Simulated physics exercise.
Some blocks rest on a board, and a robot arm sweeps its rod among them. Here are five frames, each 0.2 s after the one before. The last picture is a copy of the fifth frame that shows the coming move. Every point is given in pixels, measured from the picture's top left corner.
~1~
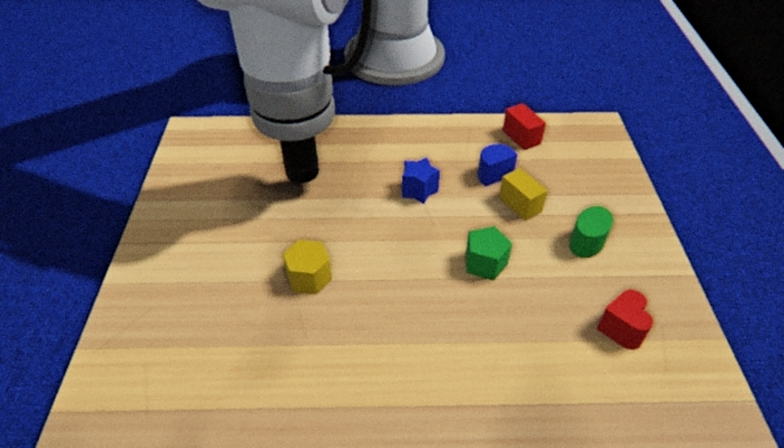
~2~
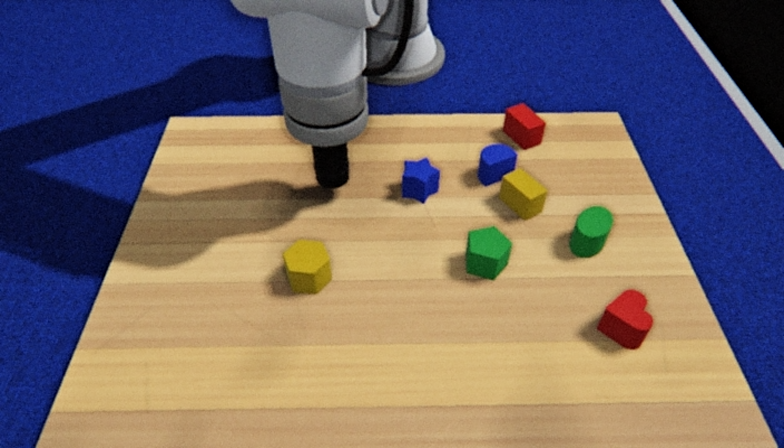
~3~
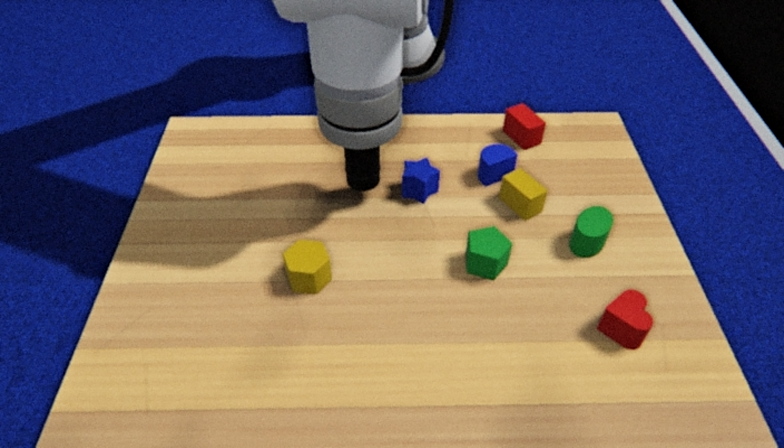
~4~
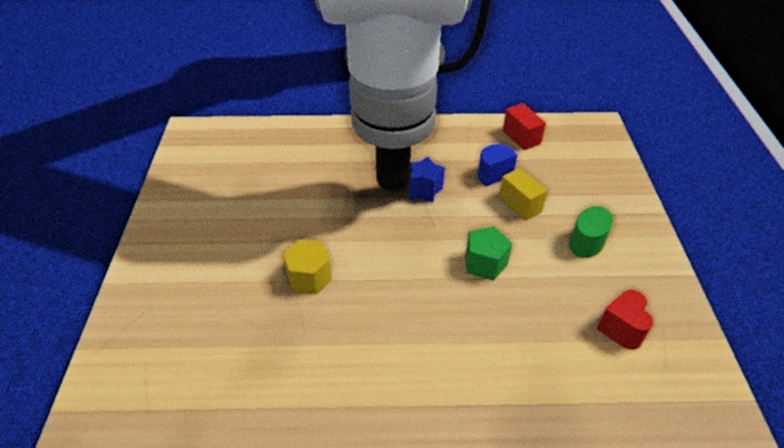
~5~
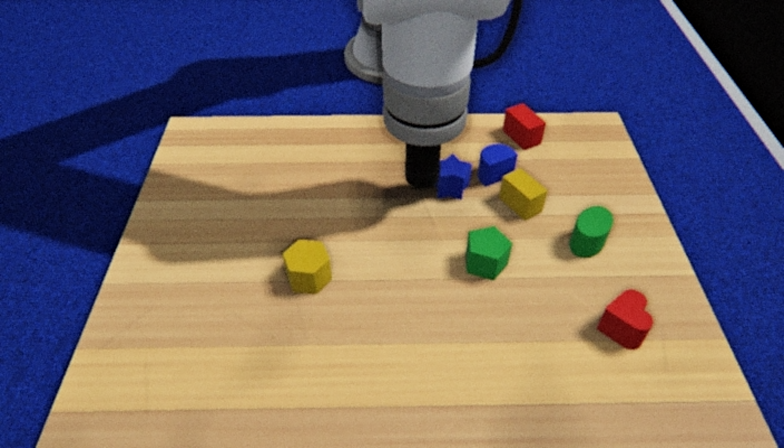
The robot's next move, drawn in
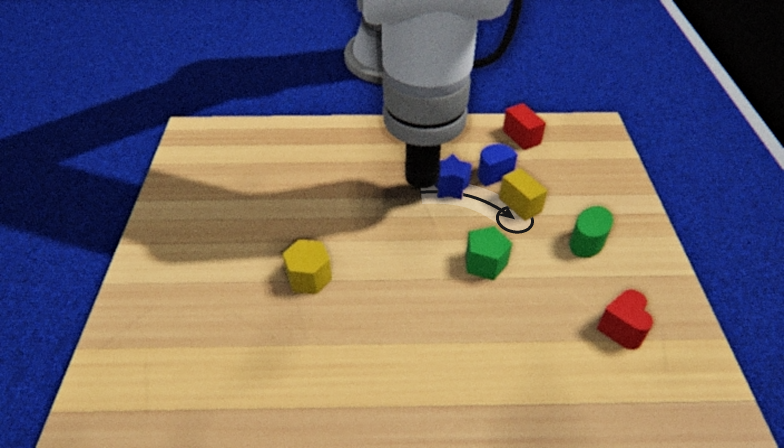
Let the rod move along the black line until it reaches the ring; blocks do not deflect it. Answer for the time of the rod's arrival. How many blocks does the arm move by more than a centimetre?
Moved: More than two.
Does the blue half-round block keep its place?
The answer is no.
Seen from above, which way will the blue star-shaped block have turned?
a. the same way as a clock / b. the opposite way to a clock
Option b.
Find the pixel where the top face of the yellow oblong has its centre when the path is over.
The middle of its upper face will lie at (552, 184).
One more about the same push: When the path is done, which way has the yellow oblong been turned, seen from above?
It goes round the way clock hands do.
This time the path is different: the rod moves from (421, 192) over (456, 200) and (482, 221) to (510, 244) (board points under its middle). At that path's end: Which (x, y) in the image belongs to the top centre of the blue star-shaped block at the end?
If I read the scene right, the answer is (494, 176).
Drawn move, from (421, 192) by way of (455, 193) and (487, 202) to (515, 219).
On the path given first. One third of the way, rod at (458, 179); blue star-shaped block at (489, 167); blue half-round block at (506, 151), turned 35° anticlockwise.
Two thirds of the way, rod at (491, 189); blue star-shaped block at (515, 169), turned 25° anticlockwise; blue half-round block at (518, 148), turned 60° anticlockwise; yellow oblong at (546, 184), turned 45° clockwise.
At the end, rod at (518, 205); blue star-shaped block at (521, 171), turned 45° anticlockwise; green pentagon still; blue half-round block at (518, 148), turned 65° anticlockwise; yellow oblong at (552, 184), turned 55° clockwise.
